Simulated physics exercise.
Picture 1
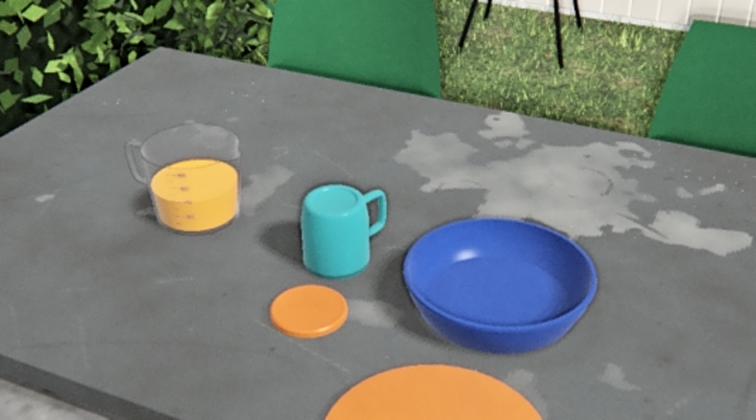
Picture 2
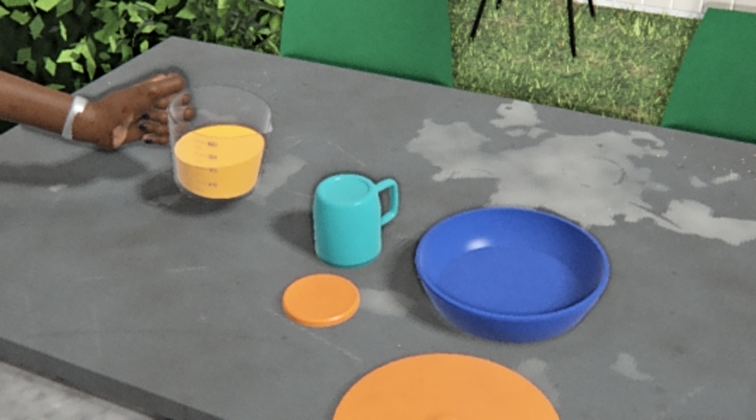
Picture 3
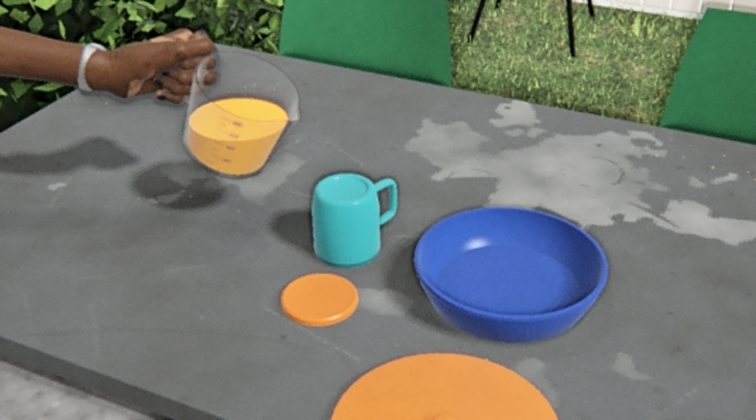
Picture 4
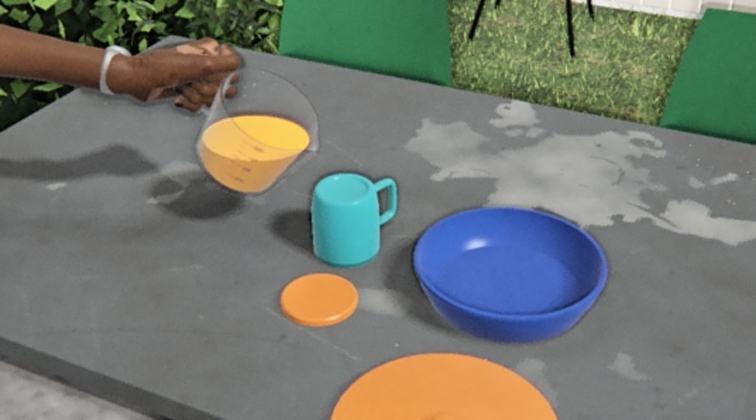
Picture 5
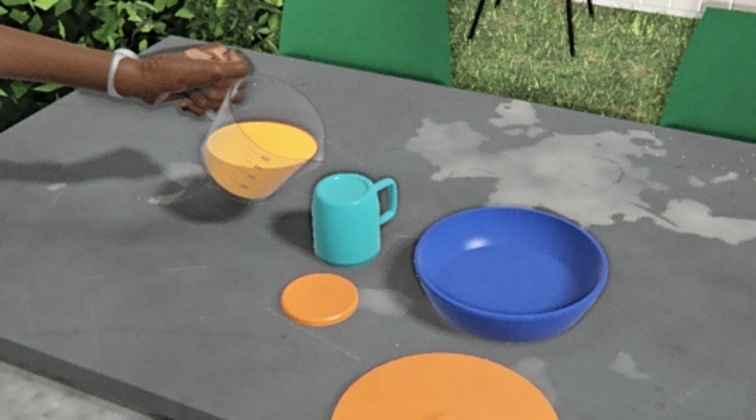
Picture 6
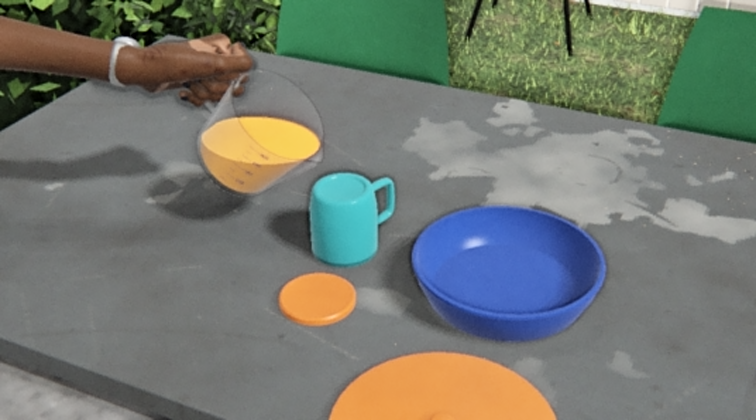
A hand lifts a clear jug of orange liquid and tilts it toward an upside-down mug.
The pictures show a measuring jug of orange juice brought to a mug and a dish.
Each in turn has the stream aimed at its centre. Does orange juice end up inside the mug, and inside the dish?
The mug does not; the dish does.
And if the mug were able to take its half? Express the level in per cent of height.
I reckon it stands at 60 percent of the height.
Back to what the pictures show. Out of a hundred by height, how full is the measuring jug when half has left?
Level: Near 25 in a hundred.
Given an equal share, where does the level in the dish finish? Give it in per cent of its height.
It comes up to around 20 percent.
Soon after, it runs off the upturned base of the mug.
Later, the orange juice goes into the dish.
In the end, the mug is empty, in a puddle; the dish has its share inside.
